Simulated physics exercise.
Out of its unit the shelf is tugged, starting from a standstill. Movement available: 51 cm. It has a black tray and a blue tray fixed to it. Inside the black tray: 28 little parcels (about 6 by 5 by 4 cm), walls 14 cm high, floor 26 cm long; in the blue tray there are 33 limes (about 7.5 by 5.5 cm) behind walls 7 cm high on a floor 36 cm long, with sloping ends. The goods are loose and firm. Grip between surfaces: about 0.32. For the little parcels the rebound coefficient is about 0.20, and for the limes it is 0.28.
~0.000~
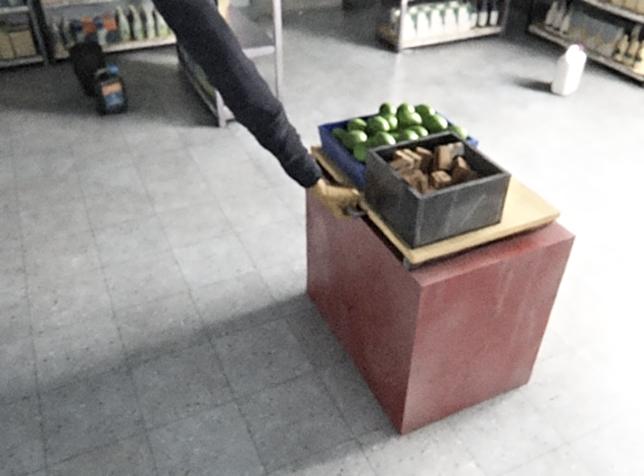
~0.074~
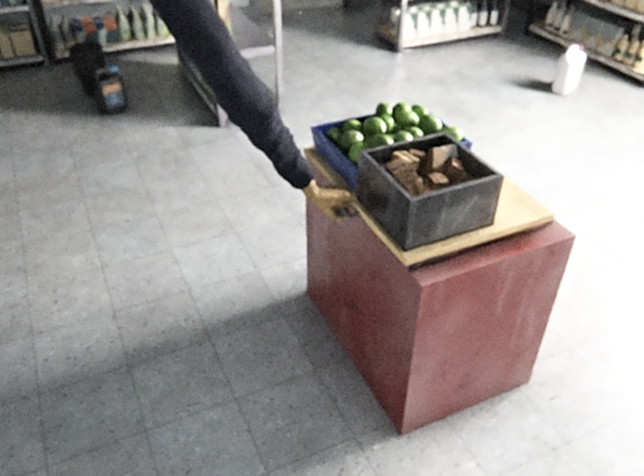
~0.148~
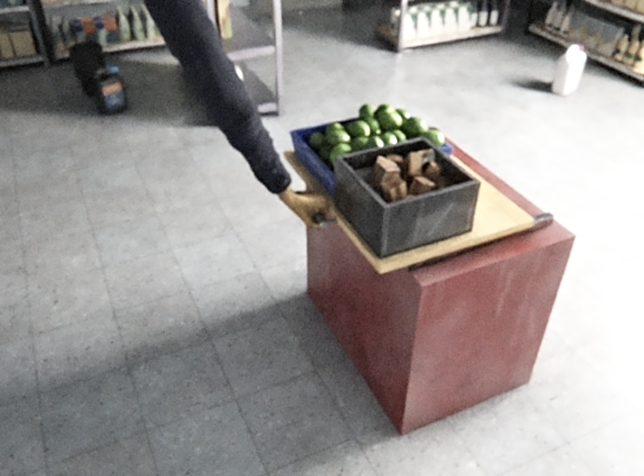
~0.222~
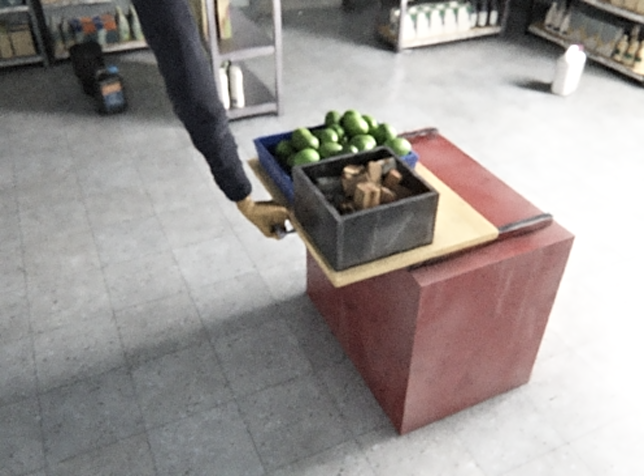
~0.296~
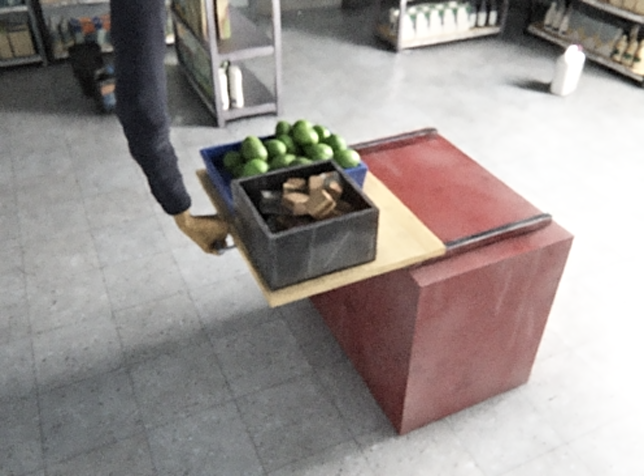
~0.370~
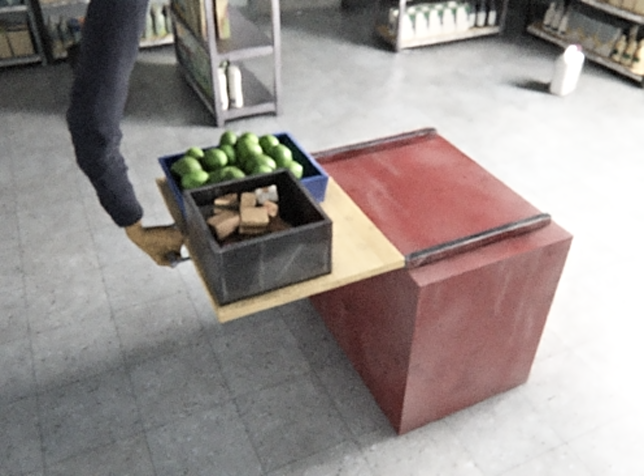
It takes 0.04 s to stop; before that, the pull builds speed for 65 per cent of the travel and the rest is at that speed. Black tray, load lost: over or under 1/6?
Under.
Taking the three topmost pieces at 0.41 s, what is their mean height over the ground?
I'd guess about 88 cm.
After 0.41 s, black tray 28 in, 0 out and blue tray 31 in, 2 out.
After 0.53 s, black tray 27 in, 1 out and blue tray 25 in, 8 out.
After 0.75 s, black tray 26 in, 2 out and blue tray 24 in, 9 out.
When it is over (at 1.18 s), black tray 26 in, 2 out and blue tray 24 in, 9 out. Asked share, 2 of 28, 7 per cent.
